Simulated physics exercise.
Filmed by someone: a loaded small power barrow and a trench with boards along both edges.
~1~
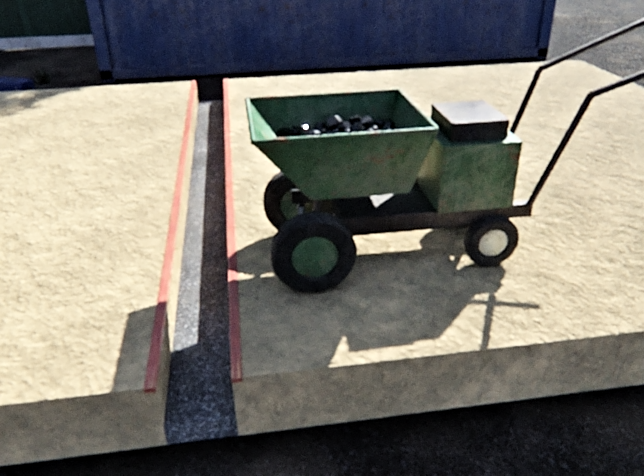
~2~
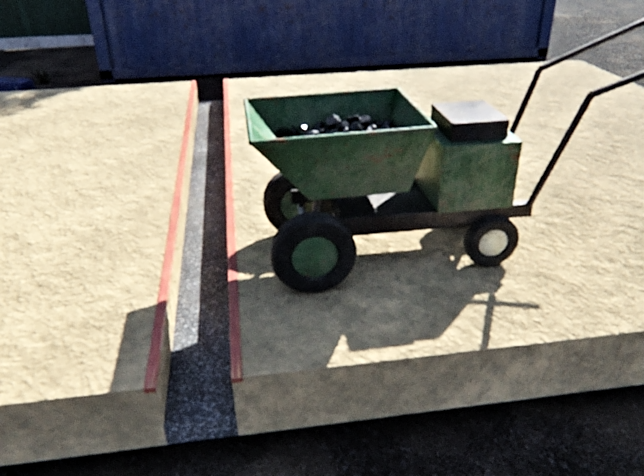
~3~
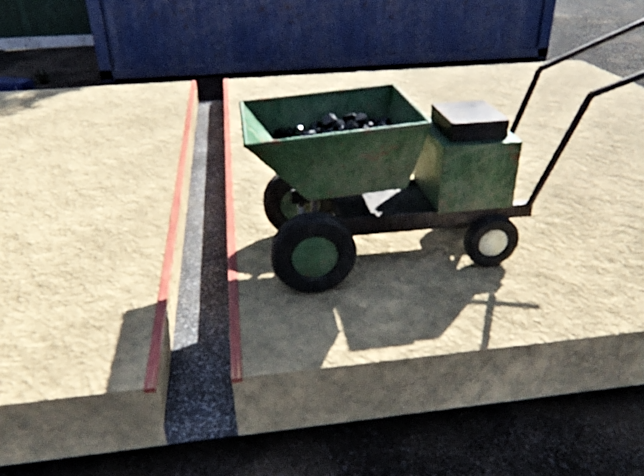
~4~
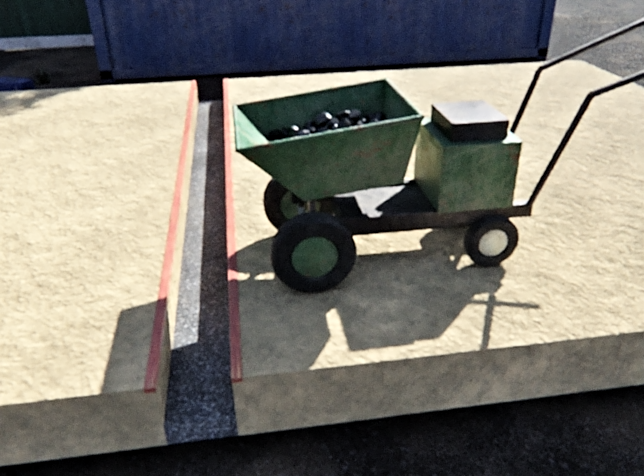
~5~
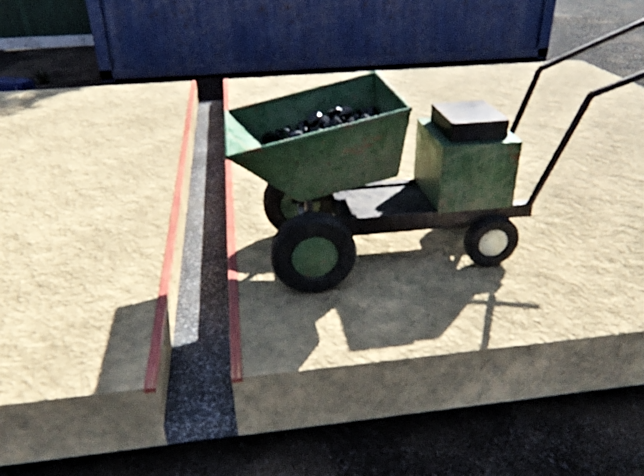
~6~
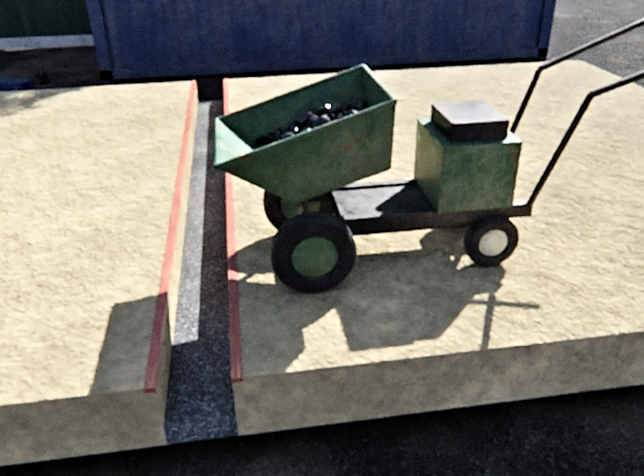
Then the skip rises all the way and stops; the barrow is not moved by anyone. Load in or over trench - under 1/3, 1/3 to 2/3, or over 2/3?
I'd say between one and two thirds of it lands in the trench.
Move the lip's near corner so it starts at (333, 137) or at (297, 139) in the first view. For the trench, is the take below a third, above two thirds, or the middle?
In the first case in the middle band, in the second case more than two thirds.
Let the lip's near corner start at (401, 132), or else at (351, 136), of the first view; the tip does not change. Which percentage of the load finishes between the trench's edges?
First spot: Roughly 10 percent; second spot: Roughly 40 percent.
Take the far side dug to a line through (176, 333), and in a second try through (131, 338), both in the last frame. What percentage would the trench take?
I'd expect close to 0 in a hundred and then close to 90 in a hundred.
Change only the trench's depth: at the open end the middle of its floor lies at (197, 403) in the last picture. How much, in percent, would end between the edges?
Something like 20 %.
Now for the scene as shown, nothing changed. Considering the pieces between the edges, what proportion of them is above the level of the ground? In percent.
Roughly 5 percent of them.
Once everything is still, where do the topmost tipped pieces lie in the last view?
At about (143, 263).
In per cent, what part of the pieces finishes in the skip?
Something like 10 in every hundred.
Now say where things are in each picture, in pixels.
In the first frame, lip of the skip at (253, 142), level; top of the load at (350, 135), lumps of coal; first edge of the trench at (235, 327); far edge at (157, 335), the trench over half as wide as the skip, and about half as deep as wide.
In the second frame, lip of the skip at (251, 143), level; top of the load at (348, 134).
In the third frame, lip of the skip at (246, 146), tipped barely; top of the load at (361, 138).
In the fourth frame, lip of the skip at (238, 151), tipped a little; top of the load at (363, 137).
In the fifth frame, lip of the skip at (228, 158), tipped a little; top of the load at (355, 133).
In the sixth frame, lip of the skip at (217, 167), tipped clearly; top of the load at (345, 129); first edge of the trench at (235, 327); far edge at (157, 335).
Soon after the last picture, skip tipped steeply; all in the skip.
A little later, skip tipped right over; most in the skip; a stray few in or heaped over the trench; a small part beyond it.
Later still, skip tipped right over; about a quarter in the skip; about a third in or heaped over the trench; about a third beyond it.
At rest, skip tipped right over; a small part in the skip; about half in or heaped over the trench; about a third beyond it.
